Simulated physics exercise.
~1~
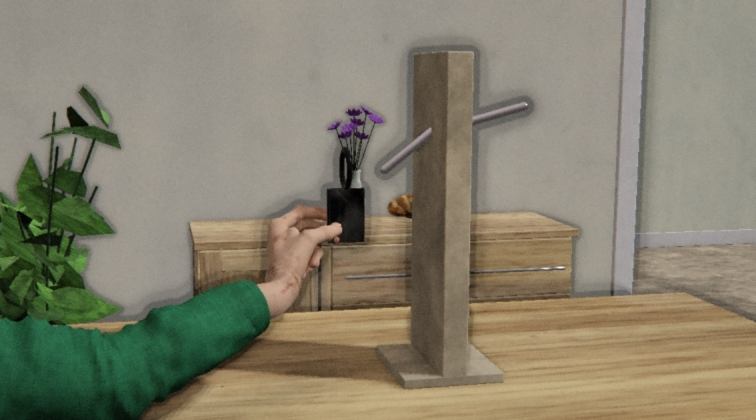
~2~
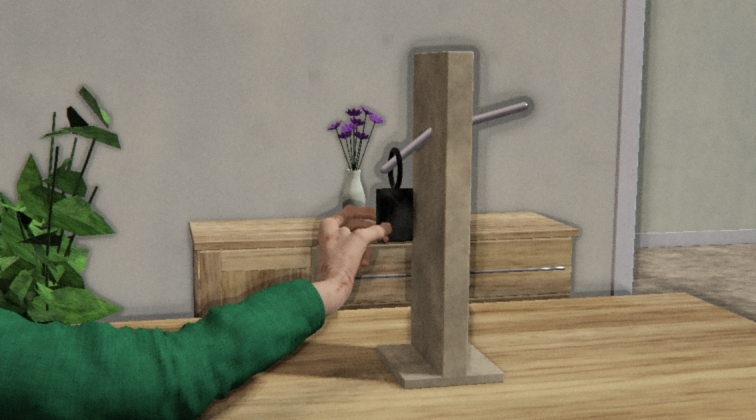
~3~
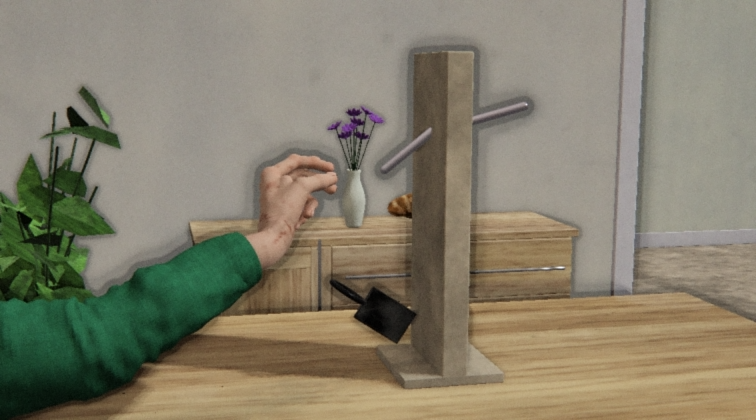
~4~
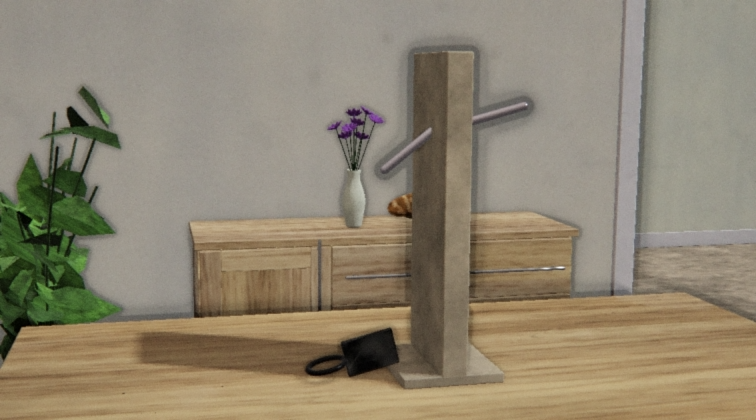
In a room with a wooden table, a leafy plant stands at the left, and a vase of purple flowers sits on a cabinet behind. A hand in a green sleeve holds a black tag with a loop on top, to the left of an upright wooden stand with slanting pegs. The hand moves the tag right, bringing its loop close to the left peg. Then the fingers let go and draw back, and the tag drops, tipping over as it falls. It ends up lying on the table against the stand's base, its loop pointing left, with the hand gone.
